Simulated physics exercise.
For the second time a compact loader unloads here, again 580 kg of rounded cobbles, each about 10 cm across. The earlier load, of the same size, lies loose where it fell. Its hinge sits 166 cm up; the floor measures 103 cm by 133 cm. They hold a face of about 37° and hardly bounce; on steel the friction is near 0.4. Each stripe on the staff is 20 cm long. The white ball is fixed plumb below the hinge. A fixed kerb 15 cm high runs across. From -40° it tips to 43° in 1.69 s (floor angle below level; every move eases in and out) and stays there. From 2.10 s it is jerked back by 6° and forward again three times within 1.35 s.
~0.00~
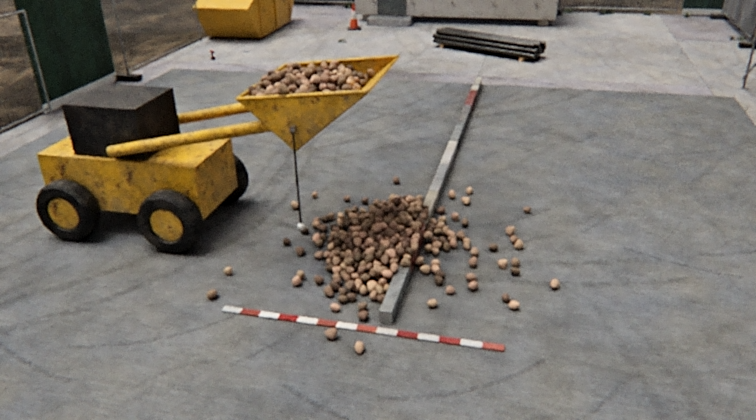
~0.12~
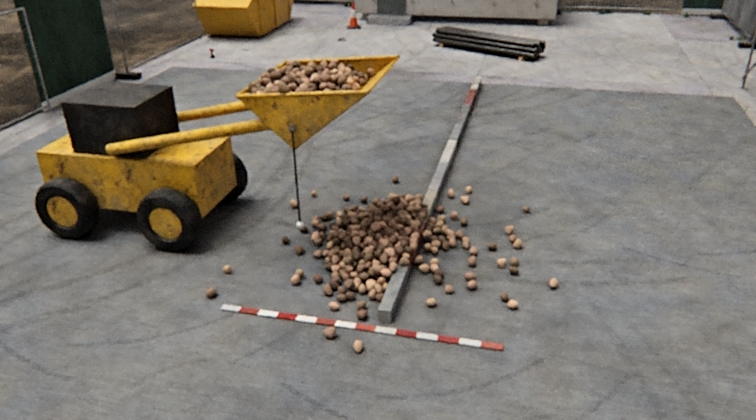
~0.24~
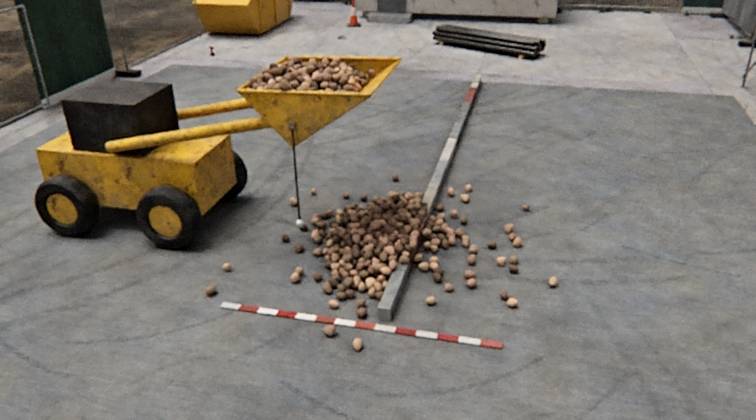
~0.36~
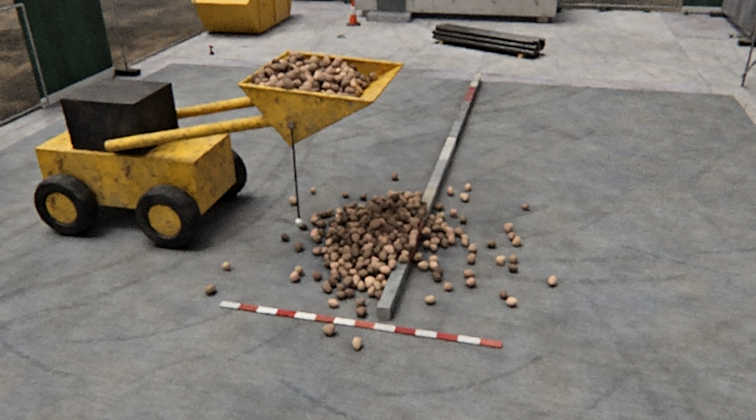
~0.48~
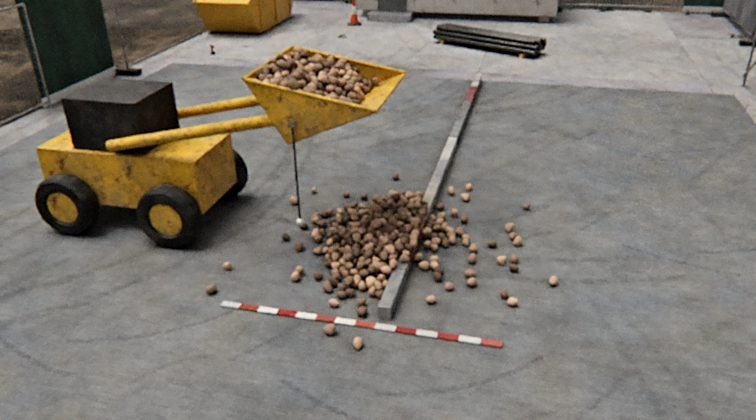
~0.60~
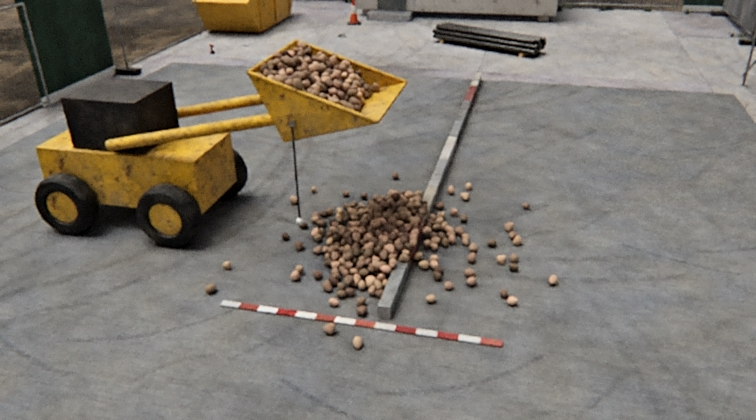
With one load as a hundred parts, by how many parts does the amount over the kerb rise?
Close to 66 parts in a hundred.
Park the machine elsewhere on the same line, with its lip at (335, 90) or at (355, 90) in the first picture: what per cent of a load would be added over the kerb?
First some 20, then 50 per cent.
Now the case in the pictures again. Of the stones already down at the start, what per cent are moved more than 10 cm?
Roughly 15 per cent of them.
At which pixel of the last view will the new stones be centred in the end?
Around (436, 236).
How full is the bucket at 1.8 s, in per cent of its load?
About 30 per cent.
After 1.3 s the floor is at 30°; in per cent of one load, 97 in the bucket, 91 on this side of the kerb, 11 over the kerb; the foremost stones are at (519, 258).
After 1.8 s the floor is at 43°; in per cent of one load, 28 in the bucket, 149 on this side of the kerb, 22 over the kerb; the foremost stones are at (519, 258).
After 3.9 s the floor is at 43°; in per cent of one load, 0 in the bucket, 123 on this side of the kerb, 76 over the kerb; the foremost stones are at (554, 269).
After 6.7 s the floor is at 43°; in per cent of one load, 0 in the bucket, 123 on this side of the kerb, 76 over the kerb; the foremost stones are at (554, 269). Net gain over the kerb, 66.
